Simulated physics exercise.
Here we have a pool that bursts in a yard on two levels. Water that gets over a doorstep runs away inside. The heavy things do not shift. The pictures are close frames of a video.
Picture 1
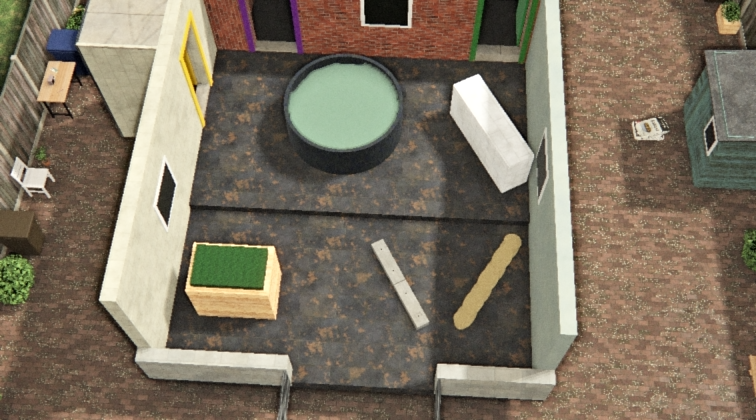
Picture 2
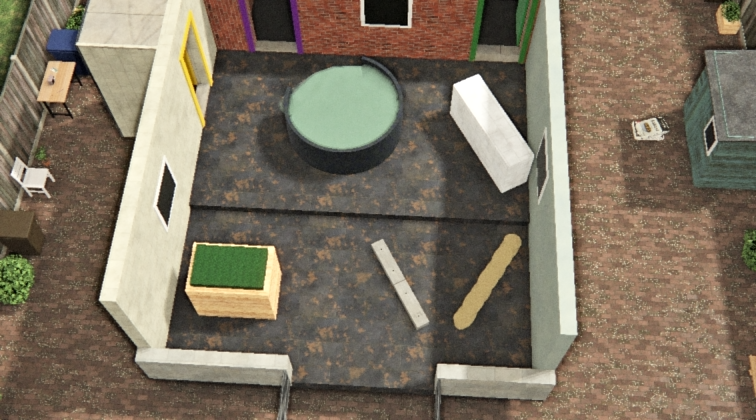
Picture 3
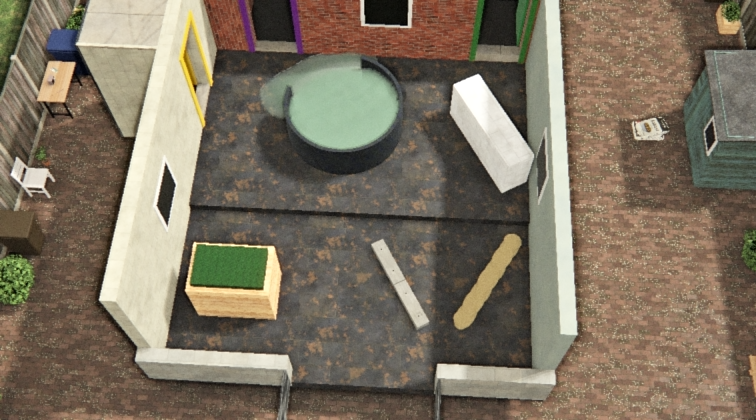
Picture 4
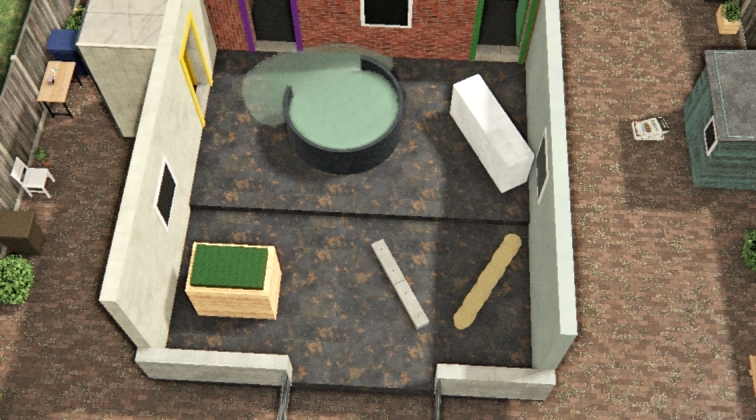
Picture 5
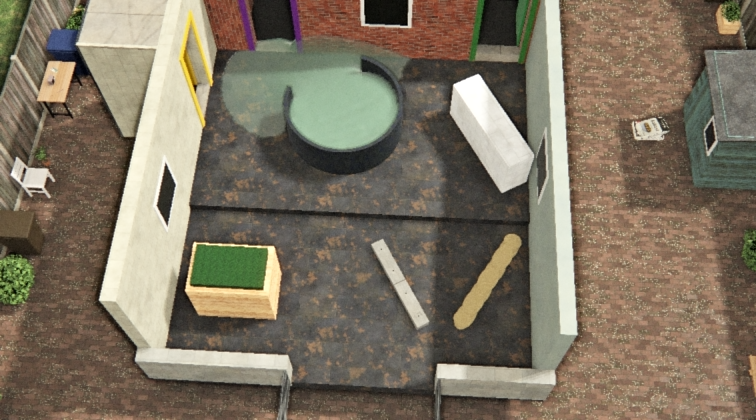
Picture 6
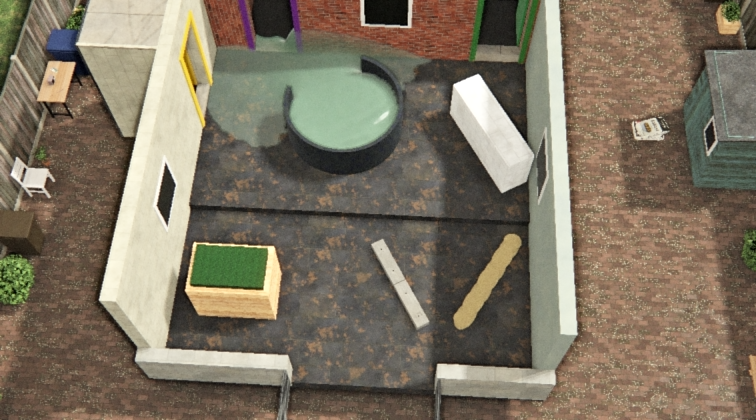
A round dark pool of pale green water stood whole in a walled yard, then its far side opened and water poured out, spreading left and back across the dark paving toward the brick wall.
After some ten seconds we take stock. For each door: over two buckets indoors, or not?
One by one: The purple door takes more than that; the yellow door takes more than that; the green door stays under that.
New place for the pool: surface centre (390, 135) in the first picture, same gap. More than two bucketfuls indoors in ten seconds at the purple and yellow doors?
One by one: The purple door takes more; the yellow door lets more in.
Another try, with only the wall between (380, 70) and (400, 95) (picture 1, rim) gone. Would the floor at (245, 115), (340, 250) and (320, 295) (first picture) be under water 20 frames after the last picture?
One after the other: No water, no water, dry.
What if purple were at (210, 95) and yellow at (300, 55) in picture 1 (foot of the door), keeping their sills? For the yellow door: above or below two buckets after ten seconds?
In short: Yellow door lets more in.
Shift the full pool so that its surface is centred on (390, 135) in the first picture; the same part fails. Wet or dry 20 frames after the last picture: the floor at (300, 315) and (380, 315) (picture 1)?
One after the other: No water, not flooded.
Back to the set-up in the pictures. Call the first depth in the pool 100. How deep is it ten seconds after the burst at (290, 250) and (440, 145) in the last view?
About 8 and 4 per cent.
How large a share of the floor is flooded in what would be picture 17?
Some 30 per cent.
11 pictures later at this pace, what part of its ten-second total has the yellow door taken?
About 25 per cent.
A moment on, water covers 20 % of the floor; the purple door far over two buckets in, the yellow door under two buckets in, the green door wet at the sill, nothing in.
Next, water covers 30 % of the floor; the purple door far over two buckets in, the yellow door over two buckets in, the green door wet at the sill, nothing in.
Then, water covers 55 % of the floor; the purple door far over two buckets in, the yellow door far over two buckets in, the green door wet at the sill, nothing in.
Later, water covers 75 % of the floor; the purple door far over two buckets in, the yellow door far over two buckets in, the green door wet at the sill, nothing in.
In the end, water covers 90 % of the floor; the purple door far over two buckets in, the yellow door far over two buckets in, the green door wet at the sill, nothing in.
